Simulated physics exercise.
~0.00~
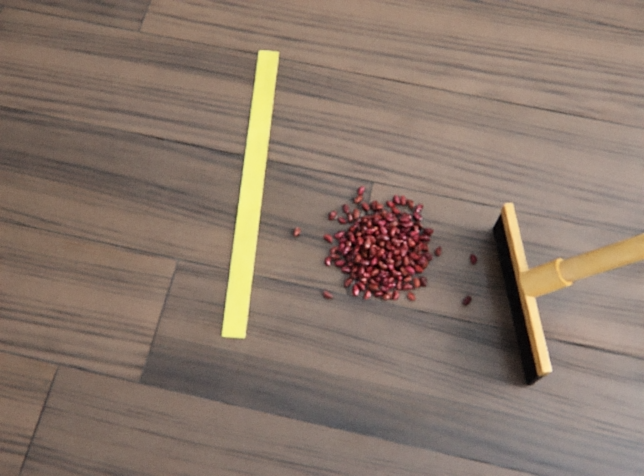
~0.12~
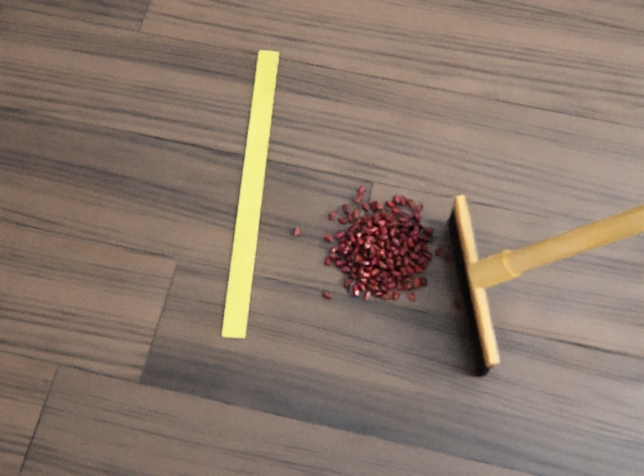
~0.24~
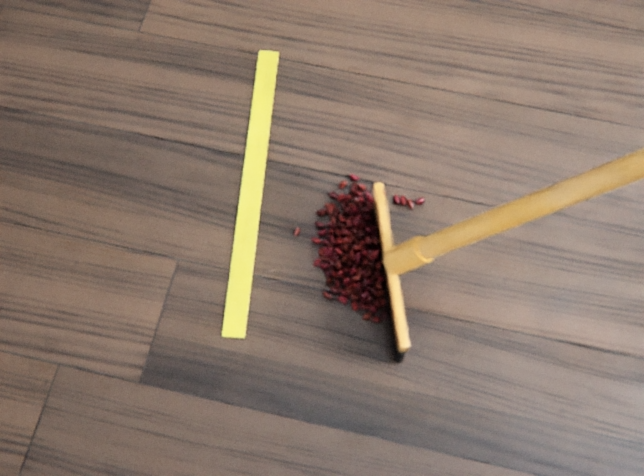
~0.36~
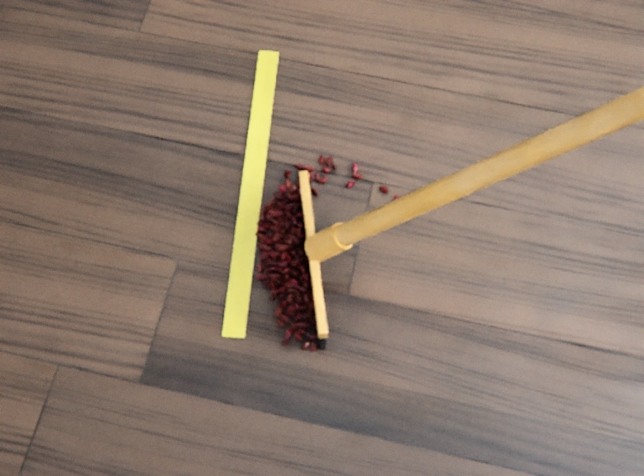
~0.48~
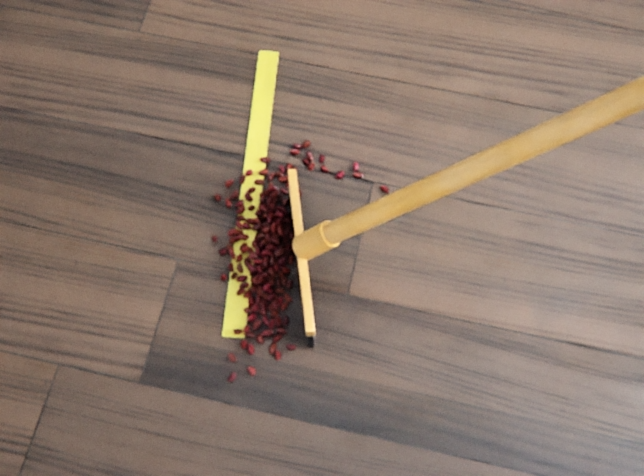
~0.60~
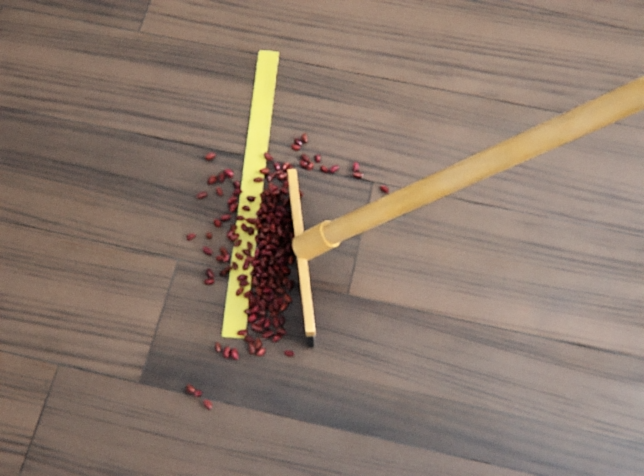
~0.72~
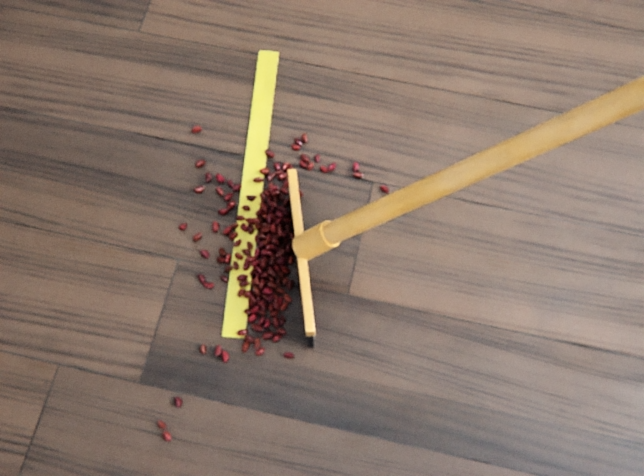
Squeegee pushing a pile of dark red beans left across wooden floor onto a yellow strip, then stopping as some scatter beyond.
